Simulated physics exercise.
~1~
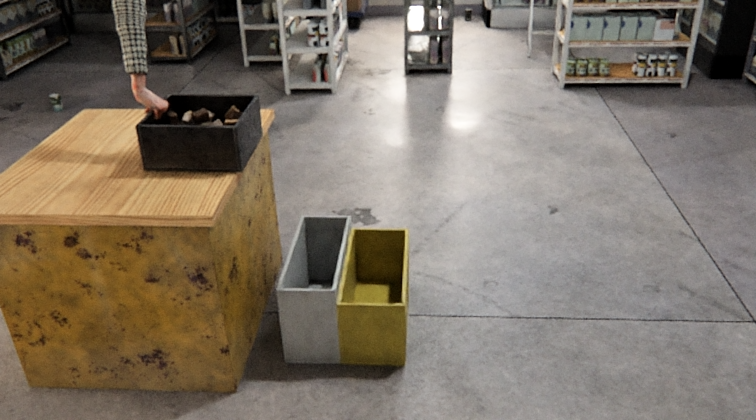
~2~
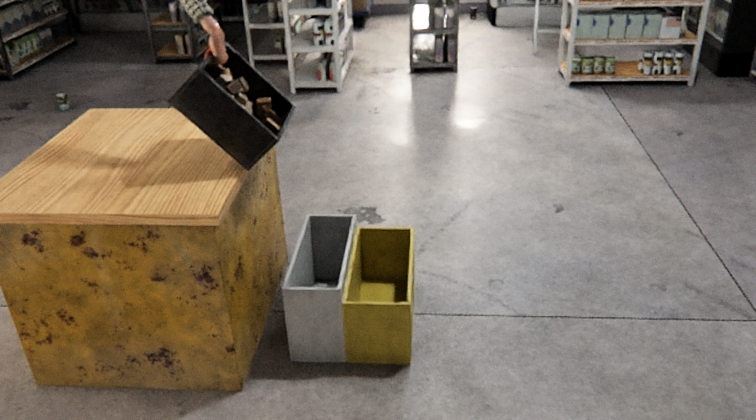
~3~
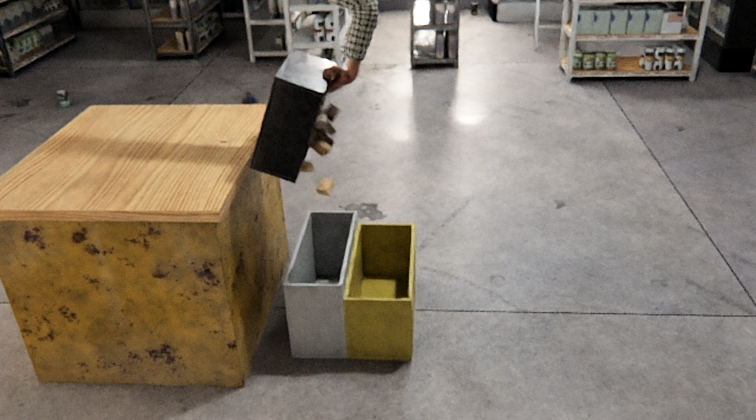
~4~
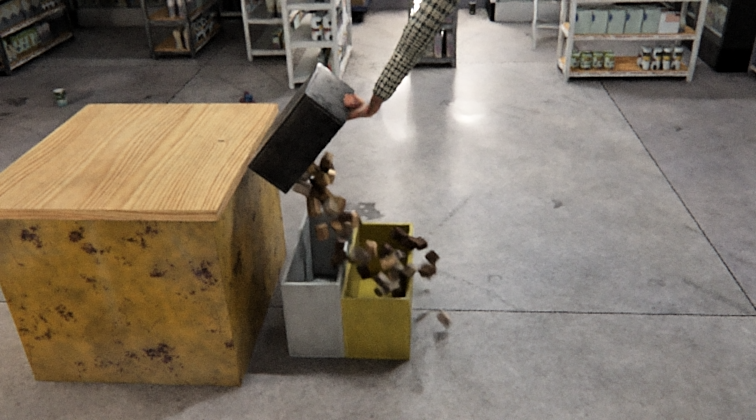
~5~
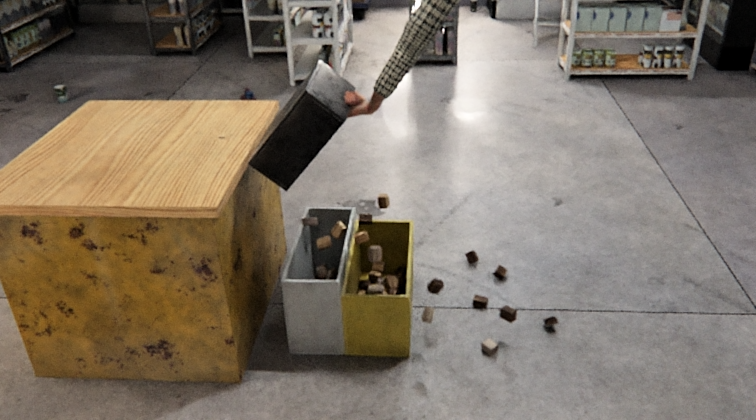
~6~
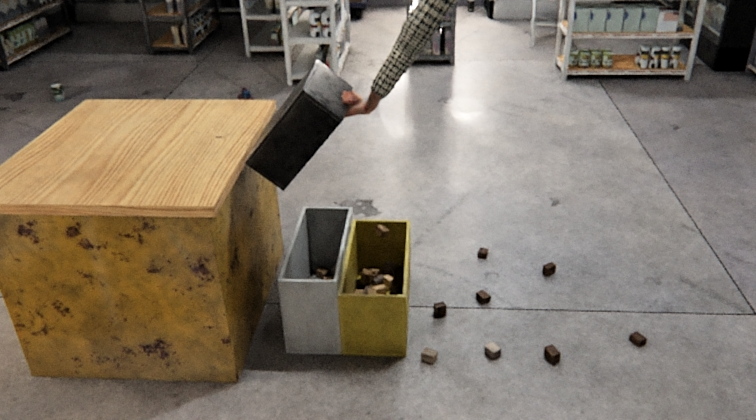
A hand lifted a black crate off the wooden-topped bench and tipped it over, spilling small wooden blocks into the white tub and yellow tote below, with more landing in the yellow one and several scattering across the floor to the right.
